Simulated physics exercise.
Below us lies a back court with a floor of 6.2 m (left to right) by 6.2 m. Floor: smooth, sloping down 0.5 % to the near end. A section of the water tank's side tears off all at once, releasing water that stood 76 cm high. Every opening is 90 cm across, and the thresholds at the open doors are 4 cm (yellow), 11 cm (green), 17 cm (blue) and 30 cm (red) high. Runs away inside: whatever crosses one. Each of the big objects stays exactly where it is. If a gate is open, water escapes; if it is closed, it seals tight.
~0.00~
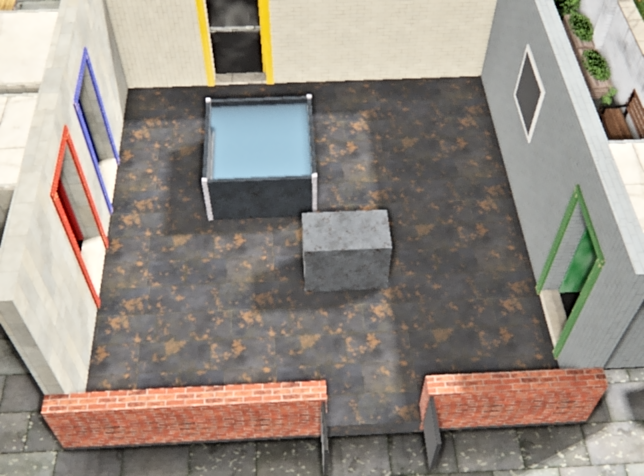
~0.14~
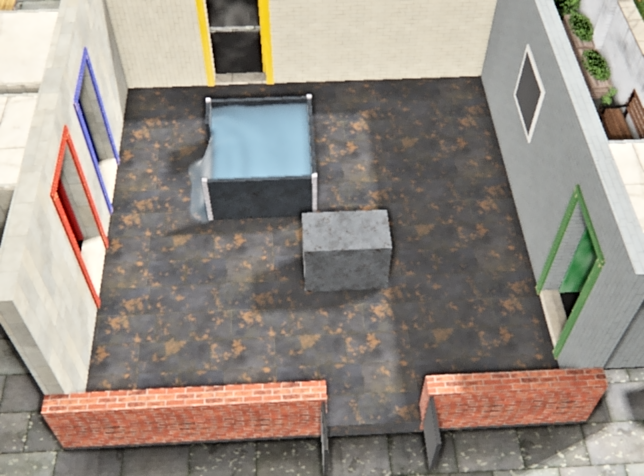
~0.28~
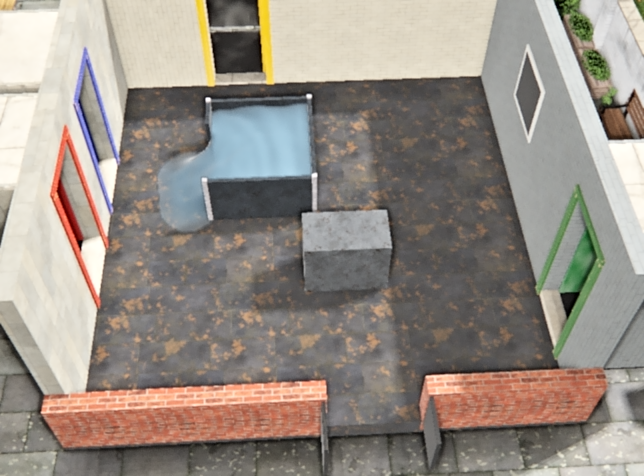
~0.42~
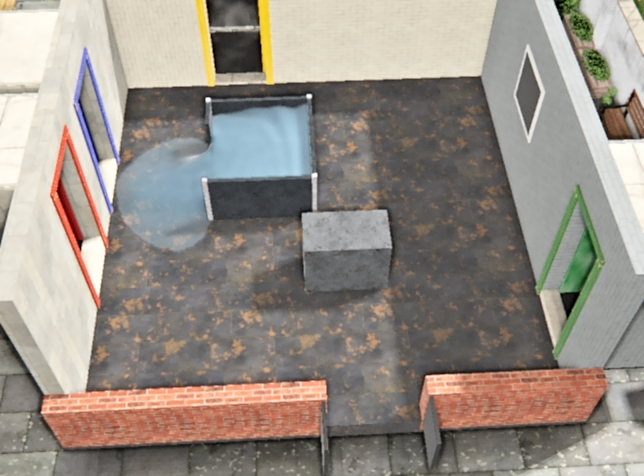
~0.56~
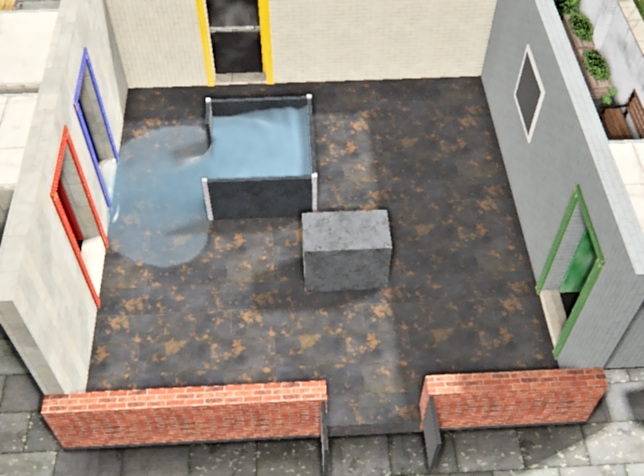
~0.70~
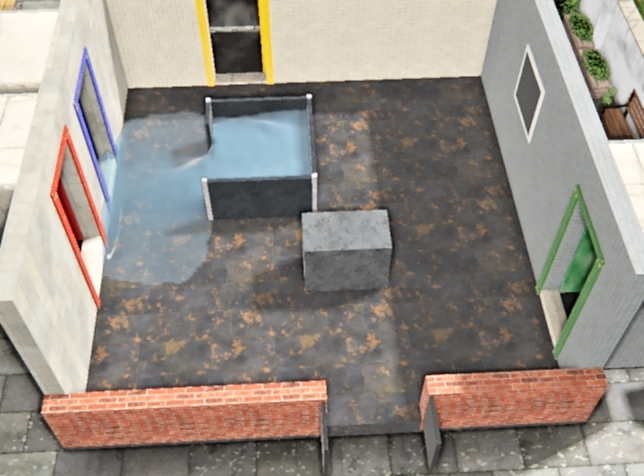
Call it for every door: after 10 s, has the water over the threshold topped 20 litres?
Yellow door not topped, green door not topped, blue door topped, red door not topped.
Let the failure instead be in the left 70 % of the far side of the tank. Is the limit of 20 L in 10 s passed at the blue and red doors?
Result against the limit at blue: Limit held; result at red: Limit held.
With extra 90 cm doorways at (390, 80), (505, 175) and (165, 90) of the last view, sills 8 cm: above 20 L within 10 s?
Note, doorways in listed order: Stays short, stays short, goes beyond.
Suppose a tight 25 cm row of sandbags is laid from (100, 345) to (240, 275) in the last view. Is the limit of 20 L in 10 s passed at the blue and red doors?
Result: Blue door beyond the limit; red door inside the limit.
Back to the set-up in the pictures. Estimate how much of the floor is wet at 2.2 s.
Around 25 per cent wet.
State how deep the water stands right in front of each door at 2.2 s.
Measured in centimetres, the yellow door gives 3, the green door 0, the blue door 30 and the red door 17.
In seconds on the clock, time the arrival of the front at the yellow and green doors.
Times: Yellow 2.0 seconds, green 4.5 seconds.
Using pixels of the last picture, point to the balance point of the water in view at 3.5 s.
Its balance point sits around (201, 217).
After 1.4 s water covers 15 % of the floor and is deepest (42 cm) near (113, 200); yellow door not reached, green door not reached, blue door 41 cm at the sill, 120 L in, red door 25 cm at the sill, 0 L in.
After 2.2 s water covers 25 % of the floor and is deepest (32 cm) near (83, 420); yellow door 3 cm at the sill, 0 L in, green door not reached, blue door 30 cm at the sill, 215 L in, red door 17 cm at the sill, 0 L in.
After 3.5 s water covers 45 % of the floor and is deepest (20 cm) near (83, 420); yellow door 6 cm at the sill, 2 L in, green door not reached, blue door 19 cm at the sill, 246 L in, red door 12 cm at the sill, 0 L in.
After 6.0 s water covers 75 % of the floor and is deepest (12 cm) near (83, 420); yellow door 5 cm at the sill, 7 L in, green door 8 cm at the sill, 0 L in, blue door 9 cm at the sill, 249 L in, red door 6 cm at the sill, 0 L in.
After 10.0 s water covers 95 % of the floor and is deepest (8 cm) near (517, 259); yellow door 2 cm at the sill, 8 L in, green door 7 cm at the sill, 0 L in, blue door 4 cm at the sill, 249 L in, red door 3 cm at the sill, 0 L in.
